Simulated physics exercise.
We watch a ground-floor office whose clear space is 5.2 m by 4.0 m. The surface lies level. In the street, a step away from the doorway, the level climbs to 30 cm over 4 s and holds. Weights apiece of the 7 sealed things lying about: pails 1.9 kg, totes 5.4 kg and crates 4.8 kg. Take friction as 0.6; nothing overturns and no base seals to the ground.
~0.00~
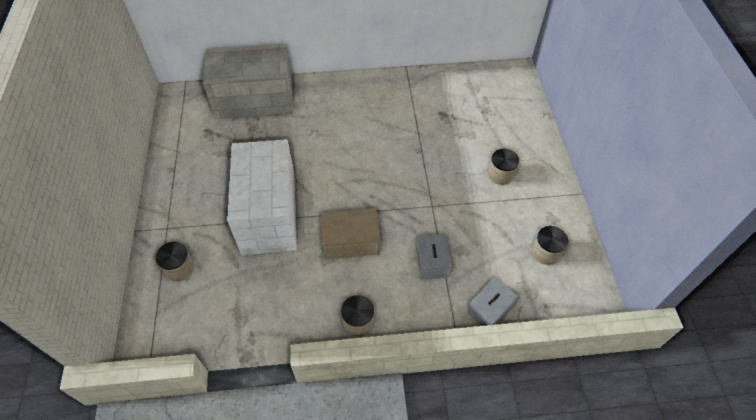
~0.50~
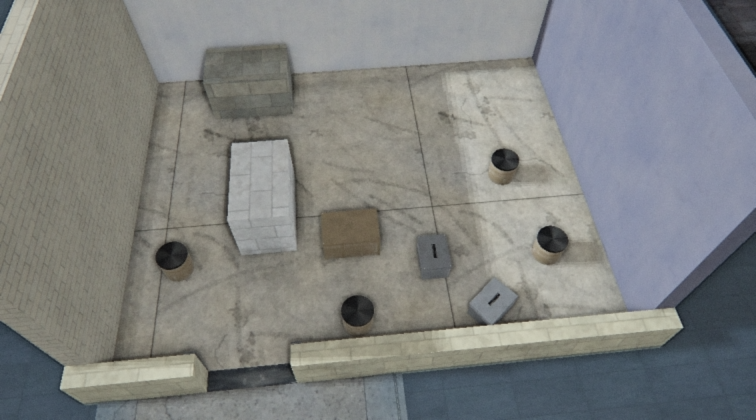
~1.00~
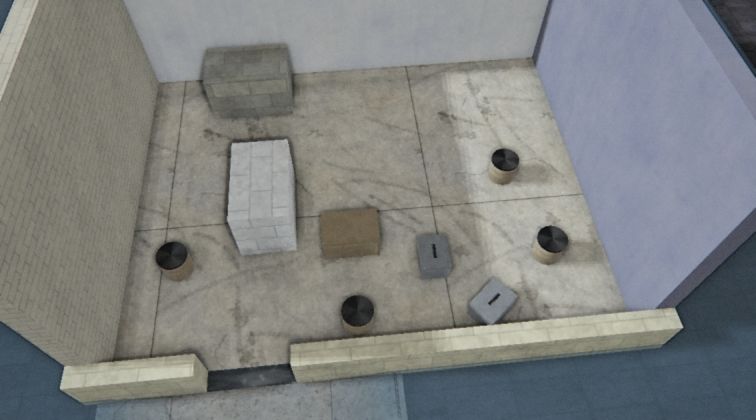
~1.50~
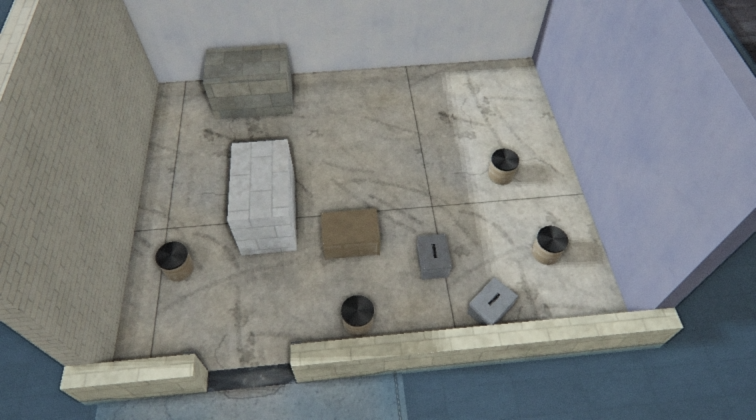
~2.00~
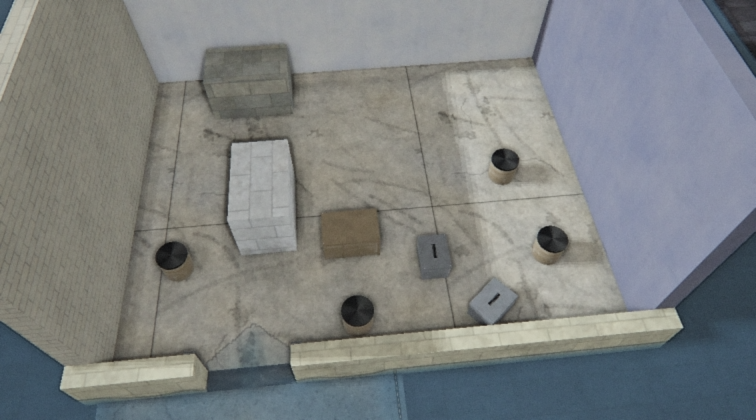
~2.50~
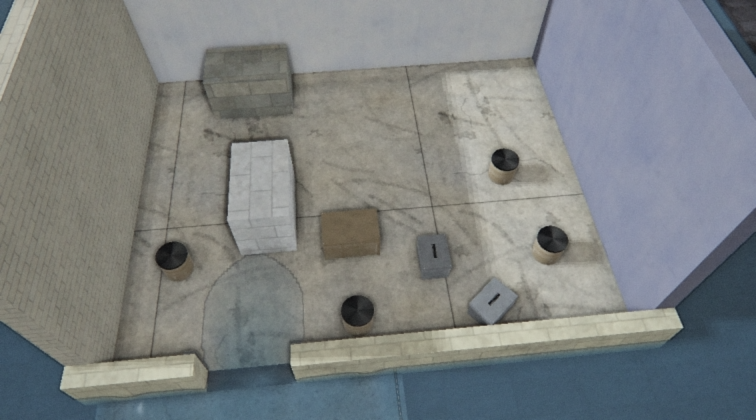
The clip opens on a walled room seen from above, with blocks, boxes and round dark-topped containers on a dry floor. Bluish water spreads across the dark ground outside, then passes through the gap in the front wall and fans inward in a rounded patch, while every object stays still.
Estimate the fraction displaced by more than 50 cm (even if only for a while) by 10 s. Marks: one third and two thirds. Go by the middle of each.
Share: One to two thirds.
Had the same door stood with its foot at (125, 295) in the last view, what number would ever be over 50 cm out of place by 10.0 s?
In that case 7 of them.
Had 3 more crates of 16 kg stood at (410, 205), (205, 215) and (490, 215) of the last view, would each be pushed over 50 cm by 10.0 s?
In turn: Past it, past it, less.
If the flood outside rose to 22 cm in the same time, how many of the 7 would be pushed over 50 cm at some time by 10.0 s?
In that case 3 of them.
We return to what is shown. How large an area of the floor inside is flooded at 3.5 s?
Roughly 4.0 m2.
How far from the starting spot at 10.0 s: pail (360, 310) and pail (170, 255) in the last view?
In turn: 10 cm, 250 cm.
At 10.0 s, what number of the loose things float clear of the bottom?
At that moment 4.
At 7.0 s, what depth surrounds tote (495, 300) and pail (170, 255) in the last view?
About 0 and 17 cm.
After 3.5 s 0 of 7 are over 50 cm from their spots; 0 afloat.
After 4.5 s 2 of 7 are over 50 cm from their spots; 1 afloat.
After 7.0 s 3 of 7 are over 50 cm from their spots; 3 afloat.
After 10.0 s 3 of 7 are over 50 cm from their spots, and 3 have been at some point; 4 afloat.
